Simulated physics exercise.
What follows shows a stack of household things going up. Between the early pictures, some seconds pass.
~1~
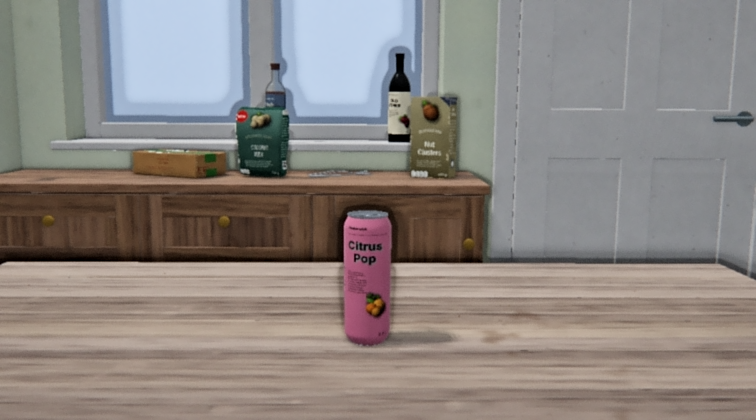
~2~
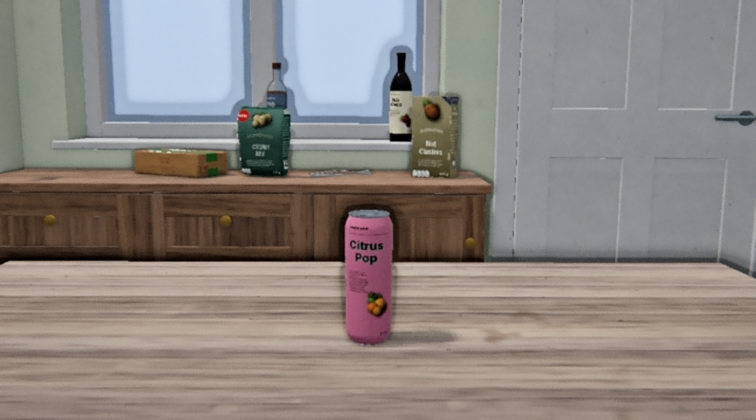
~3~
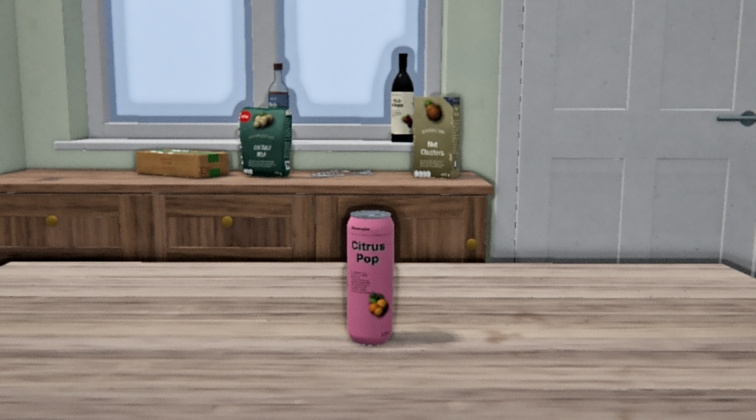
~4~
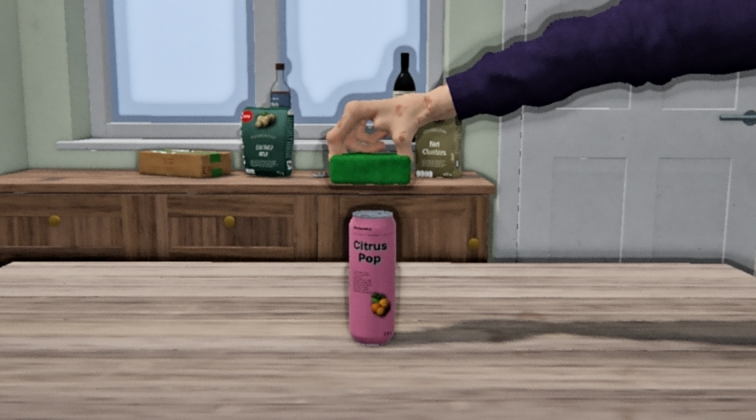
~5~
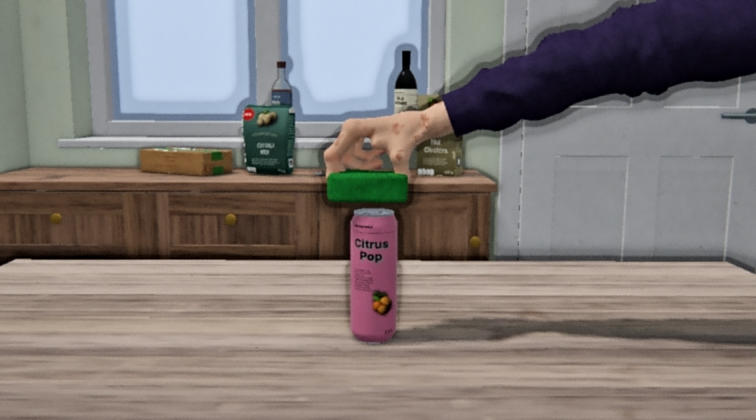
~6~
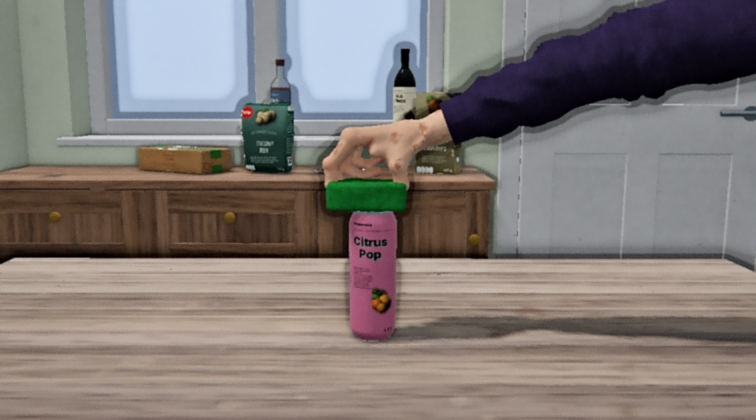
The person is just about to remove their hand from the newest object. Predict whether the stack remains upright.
I'd say it stays put.
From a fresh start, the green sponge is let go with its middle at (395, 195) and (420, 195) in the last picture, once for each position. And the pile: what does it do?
Case one: The pile stands firm; case two: It topples.
Then, 0.20 s past the last view, nothing moves.
Then, 0.60 s past the last view, green sponge resting near (367, 195).
Finally, both still in place. Final places as the last picture's camera would see them, green sponge near (367, 195). The pile stays up.
